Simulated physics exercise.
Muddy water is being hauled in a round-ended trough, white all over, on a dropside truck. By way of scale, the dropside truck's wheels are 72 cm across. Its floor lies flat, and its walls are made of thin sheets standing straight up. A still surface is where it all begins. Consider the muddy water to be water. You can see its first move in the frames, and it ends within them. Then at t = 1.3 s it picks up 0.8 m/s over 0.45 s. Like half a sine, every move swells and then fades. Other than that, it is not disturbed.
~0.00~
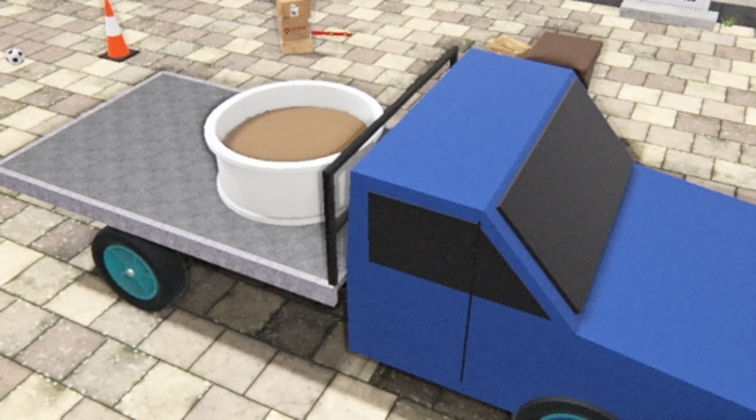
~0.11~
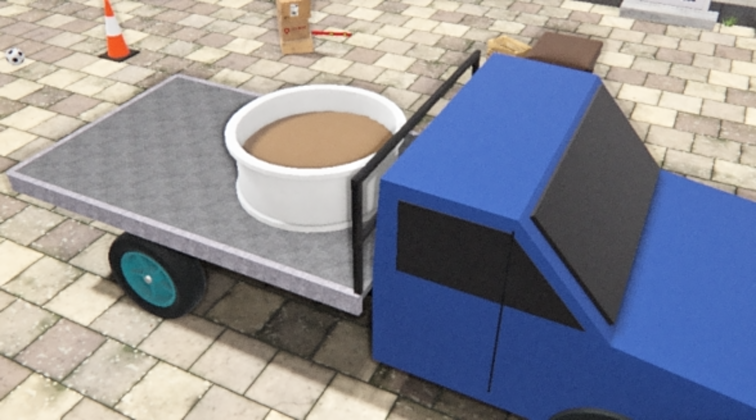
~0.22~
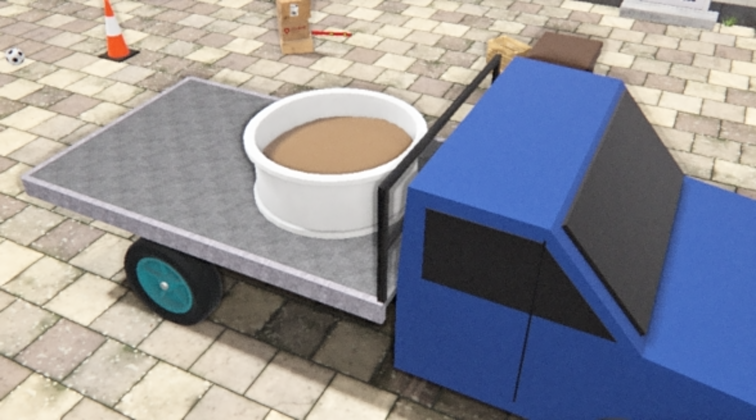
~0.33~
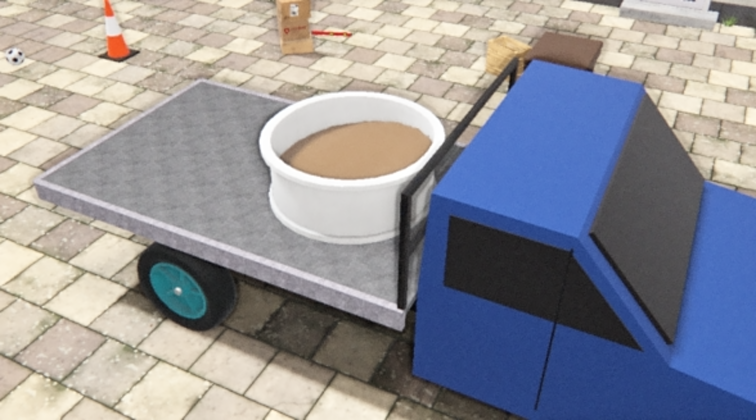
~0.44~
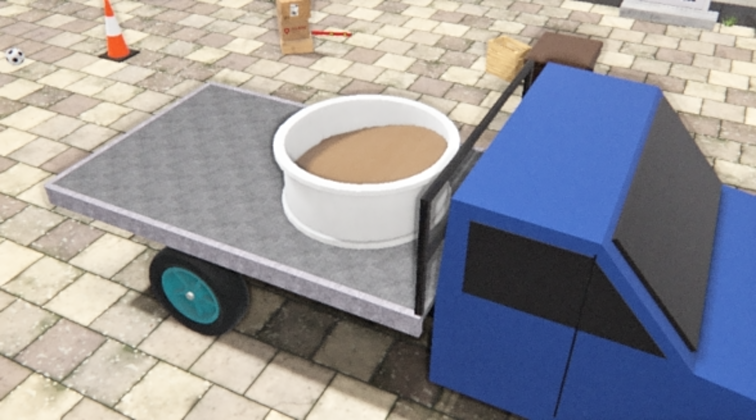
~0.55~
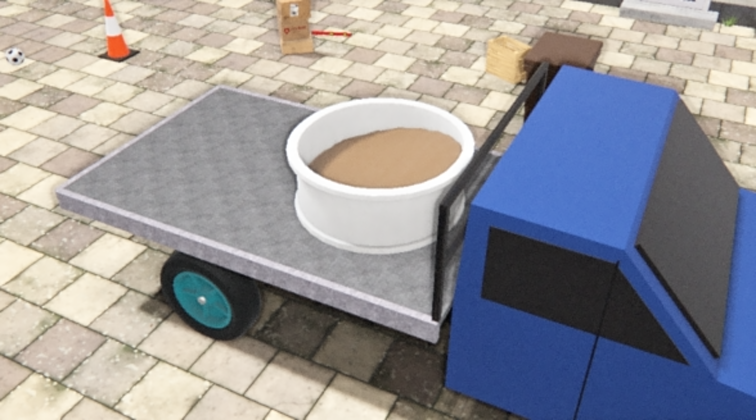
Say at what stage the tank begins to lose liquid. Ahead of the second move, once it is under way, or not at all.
Not at all.
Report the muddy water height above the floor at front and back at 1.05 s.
At the front 22 cm, at the back 30 cm.
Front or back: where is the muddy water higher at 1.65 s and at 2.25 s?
Earlier it favours the rear side, later the forward side.
By 1.05 s the surface is 21 cm up at the front and 29 cm at the back; nothing has left.
By 1.65 s the surface is 20 cm up at the front and 27 cm at the back; nothing has left.
By 2.25 s the surface is 25 cm up at the front and 21 cm at the back; nothing has left.
By 4.74 s nothing has left.
